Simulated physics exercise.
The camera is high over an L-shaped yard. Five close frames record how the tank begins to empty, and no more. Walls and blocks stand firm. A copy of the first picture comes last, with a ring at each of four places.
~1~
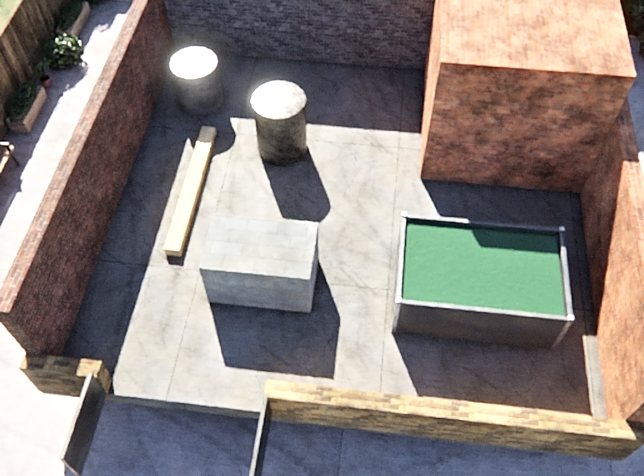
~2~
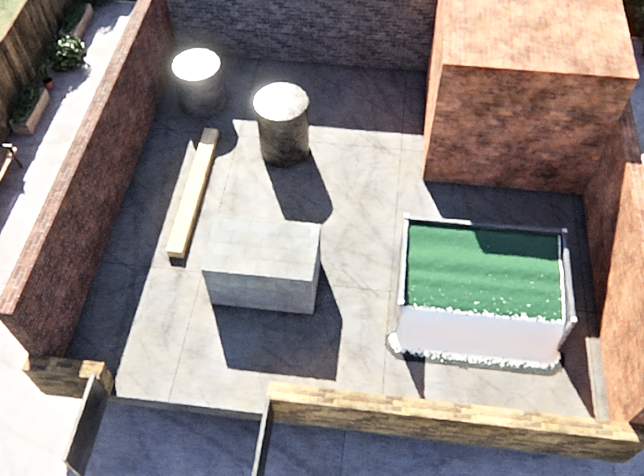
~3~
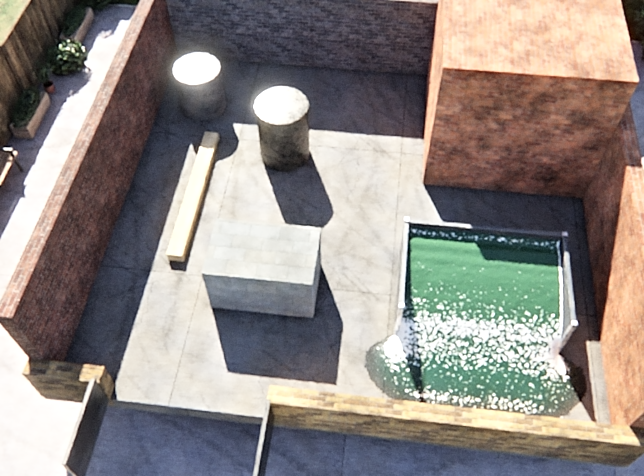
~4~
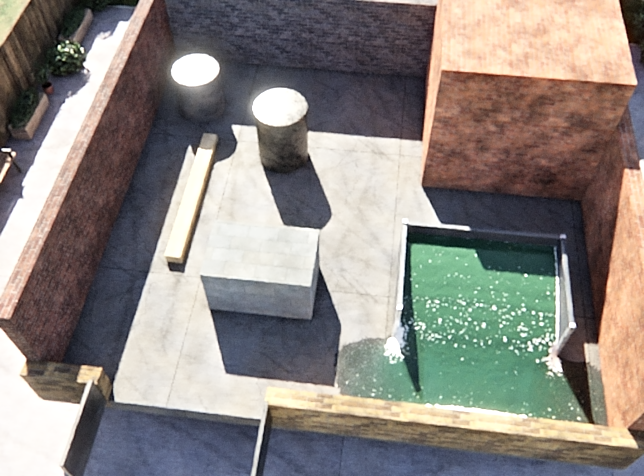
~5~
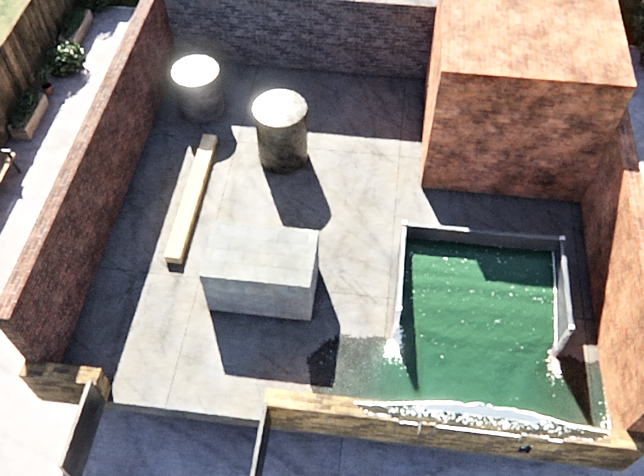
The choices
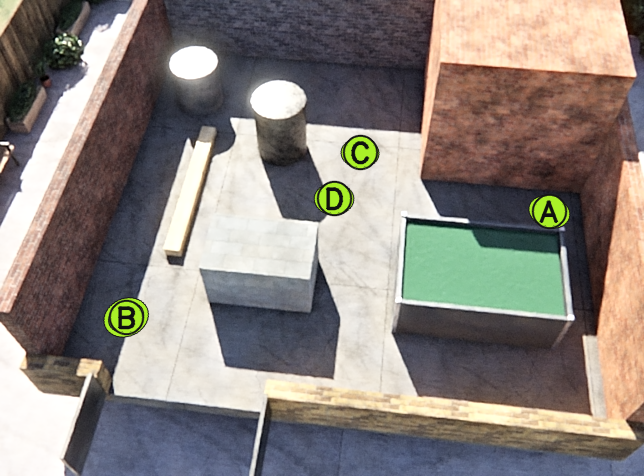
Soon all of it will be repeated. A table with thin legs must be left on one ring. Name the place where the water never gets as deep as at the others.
Spot C does it best.
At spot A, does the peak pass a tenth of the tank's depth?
Yes.
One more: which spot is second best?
Here it is spot D.
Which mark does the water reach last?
That would be C.
In lime, A at (549, 211); B at (126, 317); C at (360, 152); D at (334, 198).
Choosing A, the water peaks at about 29 % of the depth that stood in the tank.
Choosing B, the water peaks at about 26 % of the depth that stood in the tank.
Choosing C, the water peaks at about 5 % of the depth that stood in the tank.
Choosing D, the water peaks at about 10 % of the depth that stood in the tank.
